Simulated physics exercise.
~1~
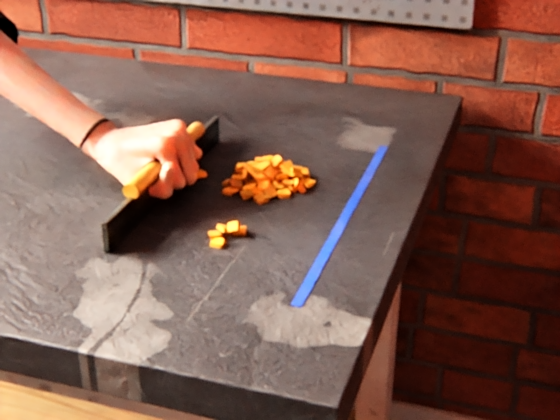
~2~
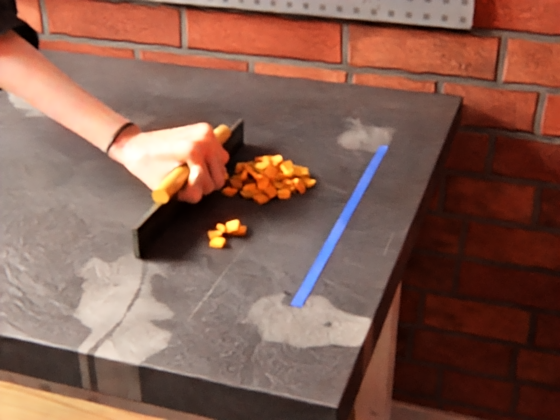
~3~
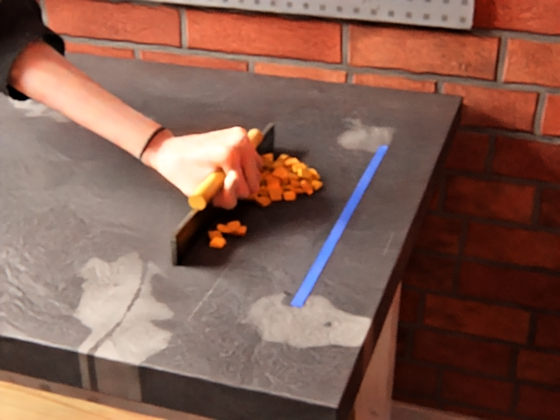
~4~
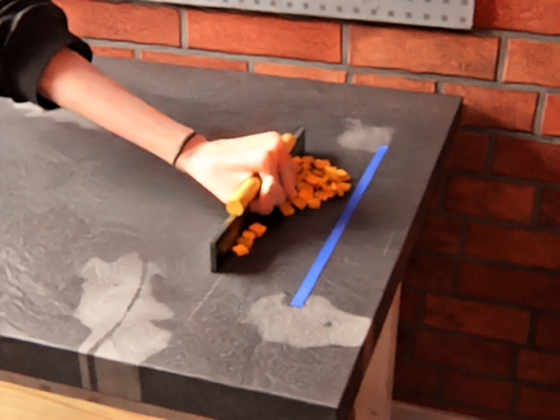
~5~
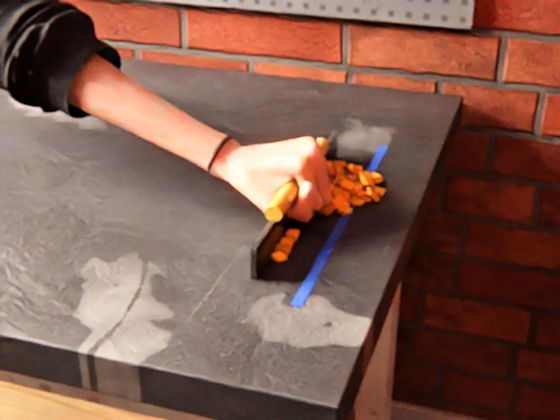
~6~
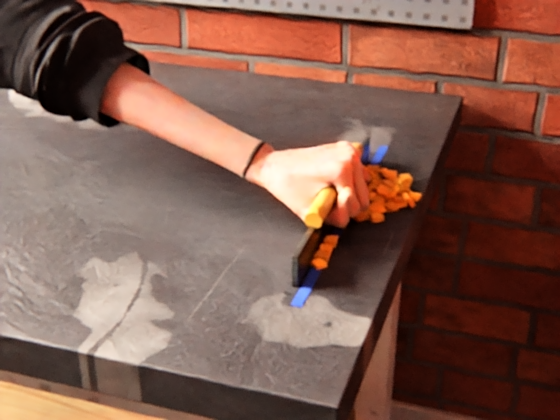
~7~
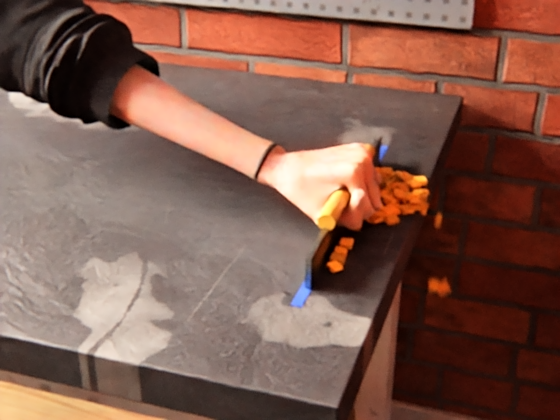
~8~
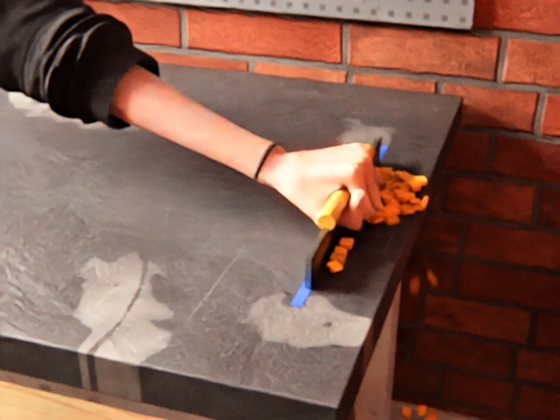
A hand gripping a dark scraper by its yellow handle slides it to the right across a dark, worn tabletop, toward two piles of small orange bits and a strip of blue tape. The blade gathers the larger, far pile first, then catches the small near cluster and pushes both along. The bits cross the tape ahead of the blade, and the scraper stops at the blue line. A few pieces from the far pile tumble off the right edge past the brick wall. The rest of that pile stays at the brink, while the near cluster remains entirely on the table.
